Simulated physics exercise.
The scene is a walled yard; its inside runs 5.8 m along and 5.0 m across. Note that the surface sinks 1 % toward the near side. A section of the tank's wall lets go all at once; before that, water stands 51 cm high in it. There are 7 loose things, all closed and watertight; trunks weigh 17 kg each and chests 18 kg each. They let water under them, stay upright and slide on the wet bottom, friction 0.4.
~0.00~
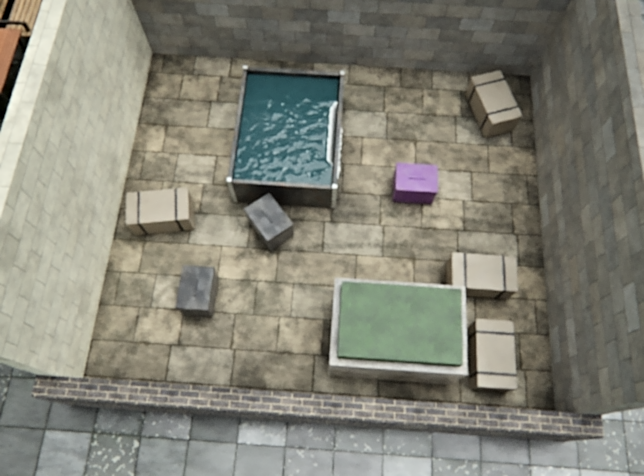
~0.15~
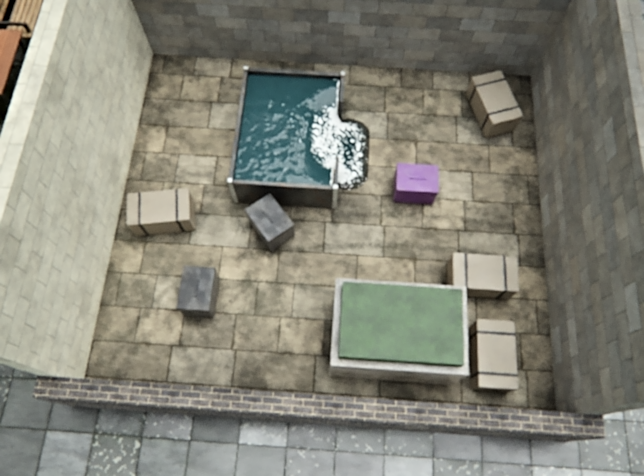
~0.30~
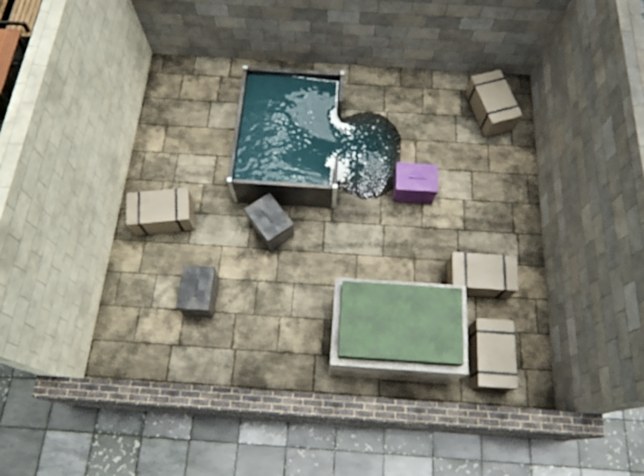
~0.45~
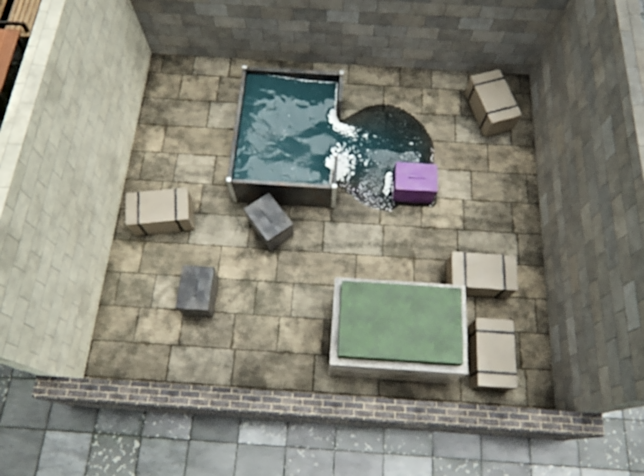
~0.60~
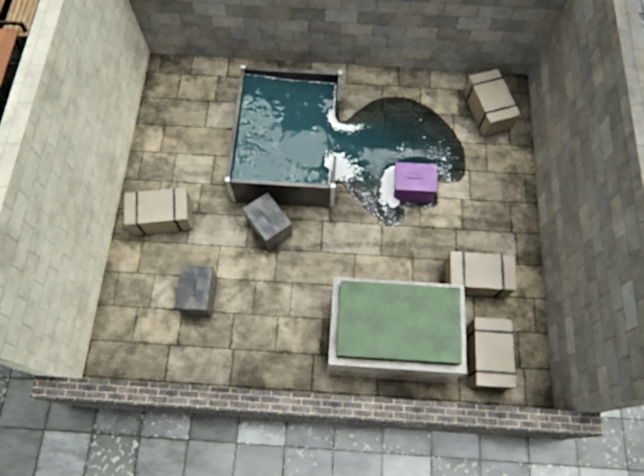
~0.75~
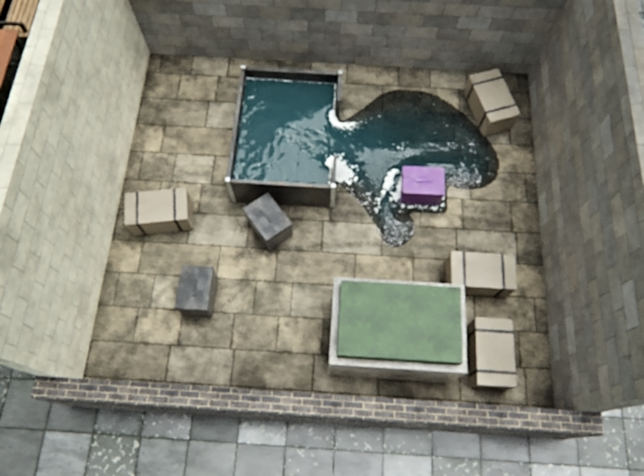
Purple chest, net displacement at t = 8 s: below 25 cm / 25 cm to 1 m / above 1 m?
Goes a long way.
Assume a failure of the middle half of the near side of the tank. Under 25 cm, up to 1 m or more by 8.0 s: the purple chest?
If that happened, the purple chest does not really move.
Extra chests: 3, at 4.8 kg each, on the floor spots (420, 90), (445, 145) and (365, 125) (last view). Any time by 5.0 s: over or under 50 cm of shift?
Answers, first to last: Exceeding, exceeding, exceeding.
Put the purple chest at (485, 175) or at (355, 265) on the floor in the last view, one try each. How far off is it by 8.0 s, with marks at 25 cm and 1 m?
Swept far; nearly still.
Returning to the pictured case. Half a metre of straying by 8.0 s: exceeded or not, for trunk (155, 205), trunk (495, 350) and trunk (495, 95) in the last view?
Item by item, they came out below the mark, below the mark and above the mark.
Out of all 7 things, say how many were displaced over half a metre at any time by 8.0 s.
3 of them.
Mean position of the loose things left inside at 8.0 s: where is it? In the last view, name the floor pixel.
Close to (363, 280).
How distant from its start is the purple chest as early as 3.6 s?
Roughly 200 cm by then.
After 1.6 s the purple chest is near (493, 223), 1.2 m from its start, aground; 1 afloat.
After 3.6 s the purple chest is near (532, 297), 2.1 m from its start, afloat; 4 afloat.
After 5.6 s the purple chest is near (532, 297), 2.1 m from its start, afloat; 4 afloat.
After 8.0 s the purple chest is near (500, 282), 1.7 m from its start, afloat; 4 afloat.
